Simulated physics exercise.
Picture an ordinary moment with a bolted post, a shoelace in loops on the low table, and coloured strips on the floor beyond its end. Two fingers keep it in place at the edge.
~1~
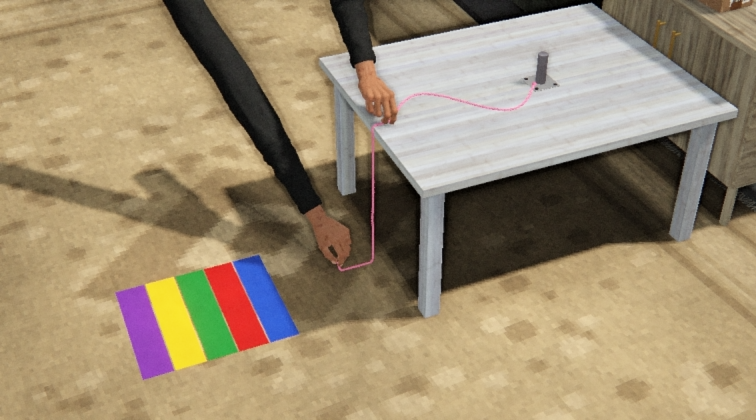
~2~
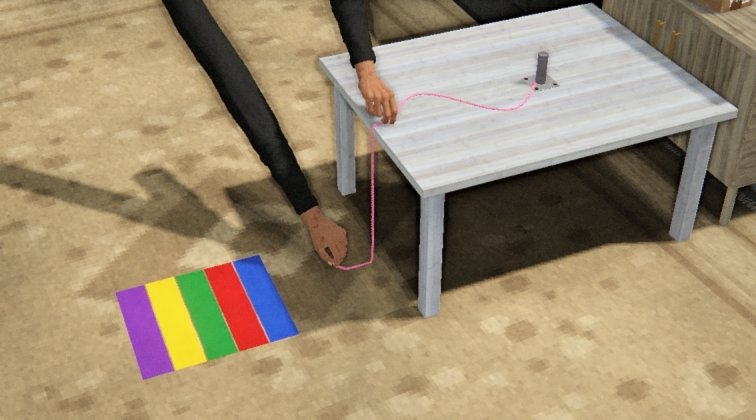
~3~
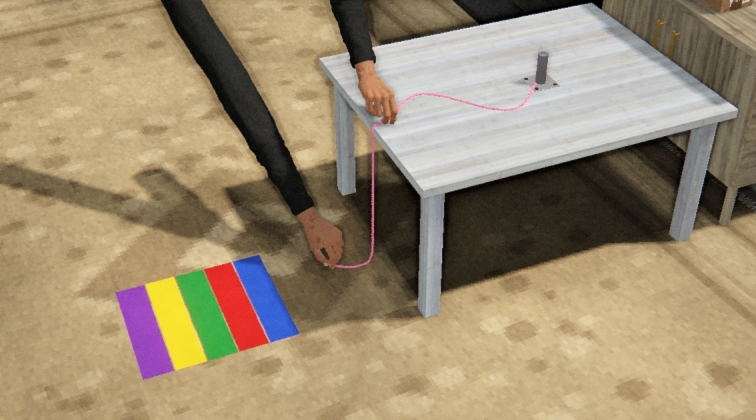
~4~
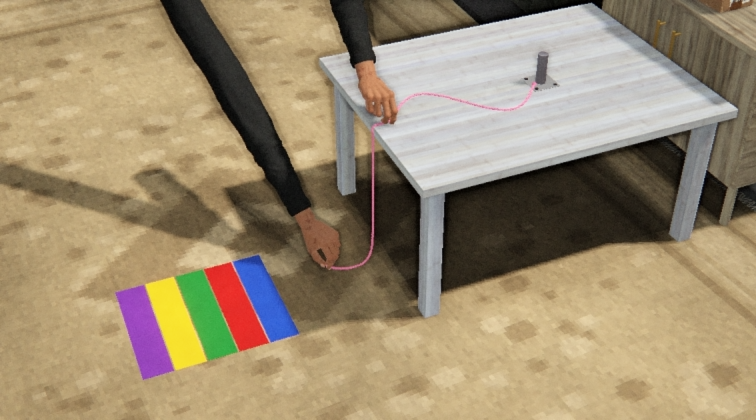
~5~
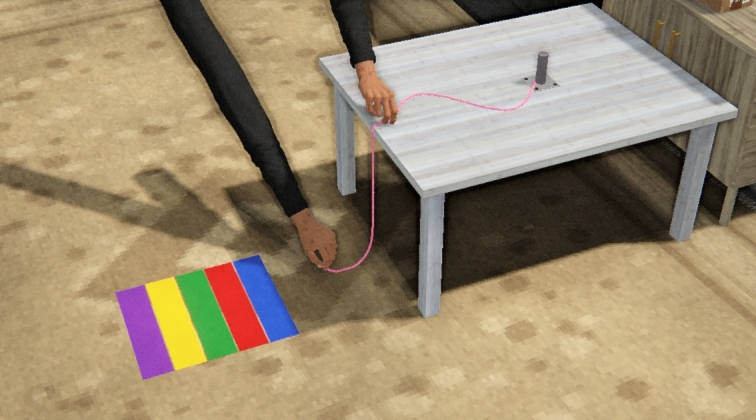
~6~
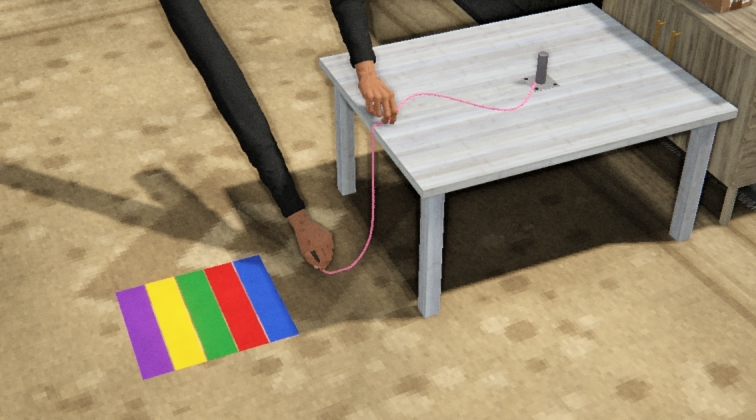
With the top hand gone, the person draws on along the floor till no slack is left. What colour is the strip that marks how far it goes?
That strip is yellow.
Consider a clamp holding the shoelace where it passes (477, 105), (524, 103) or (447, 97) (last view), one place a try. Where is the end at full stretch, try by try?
Try one gives (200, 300), try two (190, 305), and try three (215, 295).
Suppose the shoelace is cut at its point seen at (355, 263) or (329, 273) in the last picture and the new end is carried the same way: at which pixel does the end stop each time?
In order, around (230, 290) and (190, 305).
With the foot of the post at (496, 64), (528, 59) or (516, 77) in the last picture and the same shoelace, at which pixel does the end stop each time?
The places are (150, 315), (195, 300) and (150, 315).
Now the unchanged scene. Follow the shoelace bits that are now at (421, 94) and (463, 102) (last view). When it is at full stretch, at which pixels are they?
End: (395, 117) and then (437, 107).
Soon after, end near (220, 294); over red.
After that, end near (189, 303); over green.
At the stop, end near (169, 308); over yellow. It gets as far as the yellow strip.
